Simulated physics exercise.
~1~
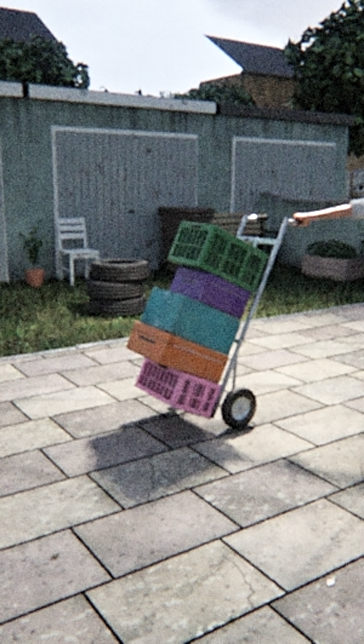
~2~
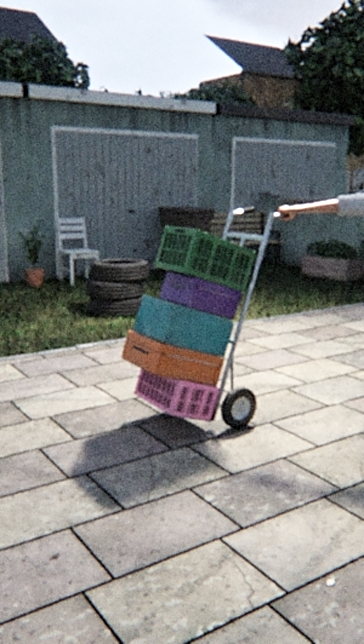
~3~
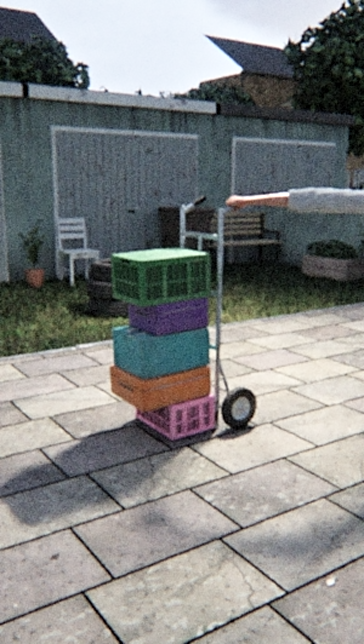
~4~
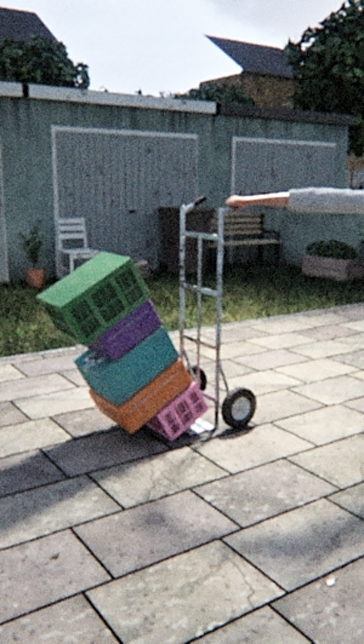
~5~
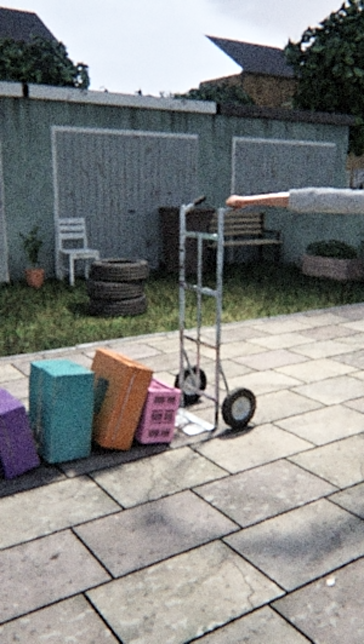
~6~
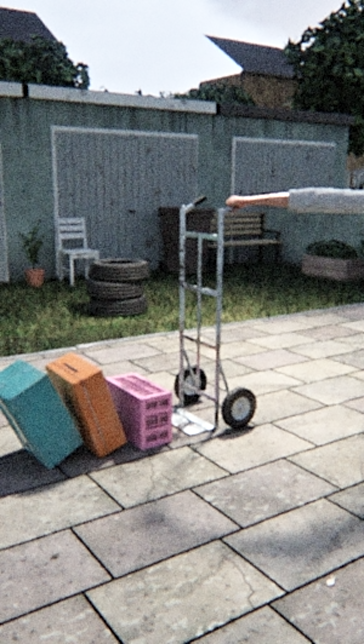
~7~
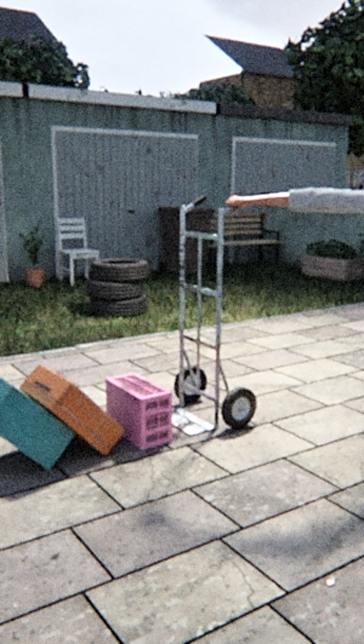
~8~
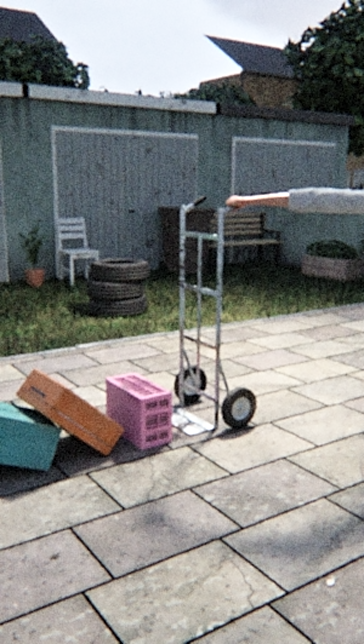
A sack truck stacked with five coloured crates and boxes is swung upright by an outstretched arm on a paved yard, and the stack topples left off it, the green and purple ones leaving view while the turquoise, orange and pink ones lie tipped over beside the standing truck.
